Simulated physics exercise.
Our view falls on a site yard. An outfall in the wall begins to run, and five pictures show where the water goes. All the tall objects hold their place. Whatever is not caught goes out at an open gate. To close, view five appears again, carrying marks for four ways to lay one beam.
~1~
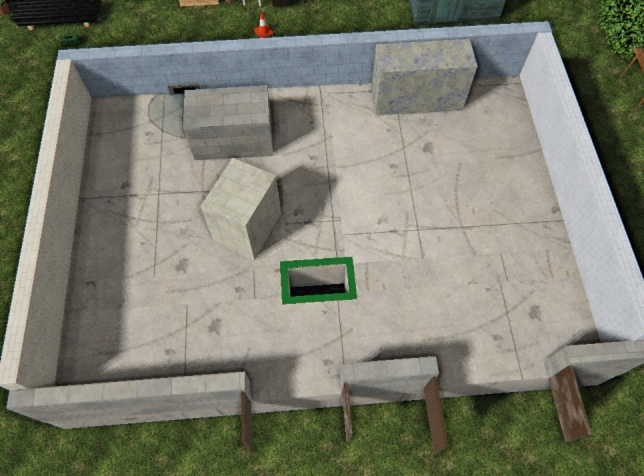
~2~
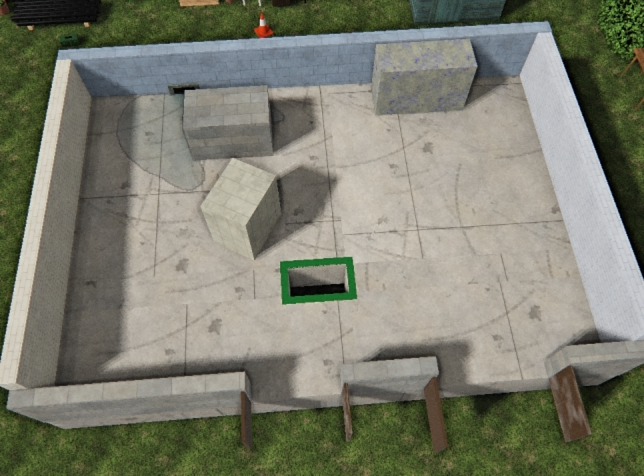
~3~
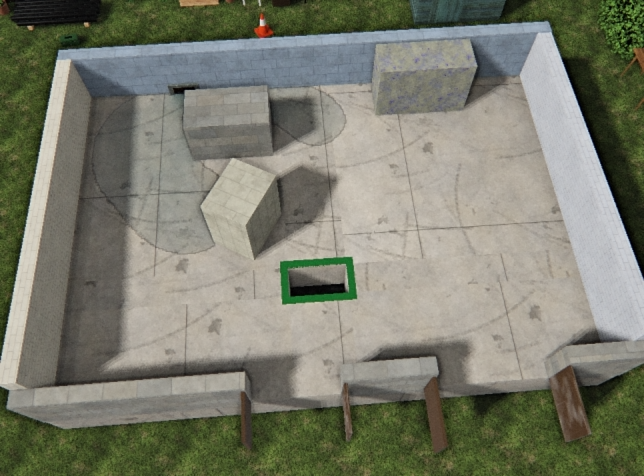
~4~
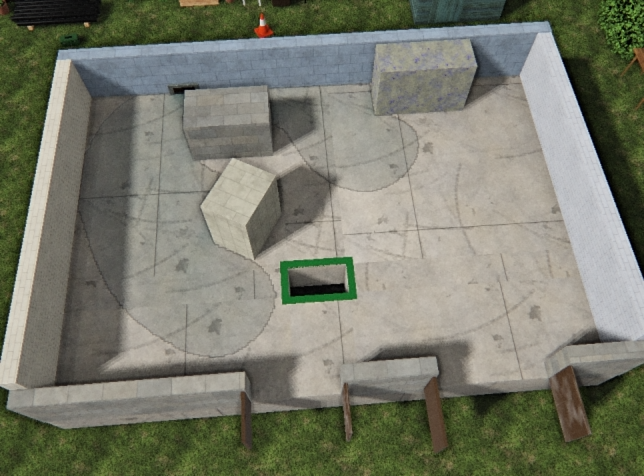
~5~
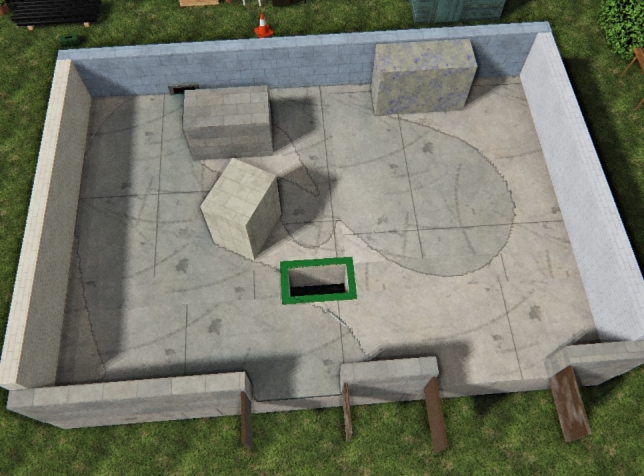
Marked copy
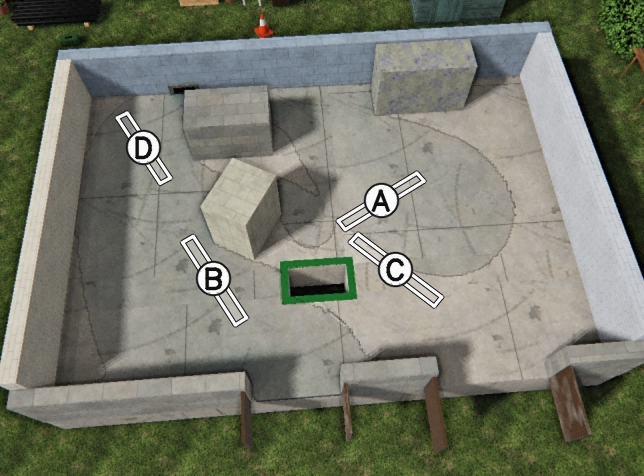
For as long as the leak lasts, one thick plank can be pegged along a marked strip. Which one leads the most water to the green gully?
The best place is A.
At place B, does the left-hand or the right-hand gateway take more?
More leaves on the right.
On the marked copy, A from (341, 225) to (420, 177); B from (187, 239) to (240, 321); C from (354, 238) to (437, 301); D from (122, 115) to (165, 180).
With A, about 13 % of the stream runs into the green gully, about 87 % out by the gates.
With B, about 6 % of the stream runs into the green gully, about 93 % out by the gates.
With C, about 3 % of the stream runs into the green gully, about 96 % out by the gates.
With D, about 4 % of the stream runs into the green gully, about 95 % out by the gates.
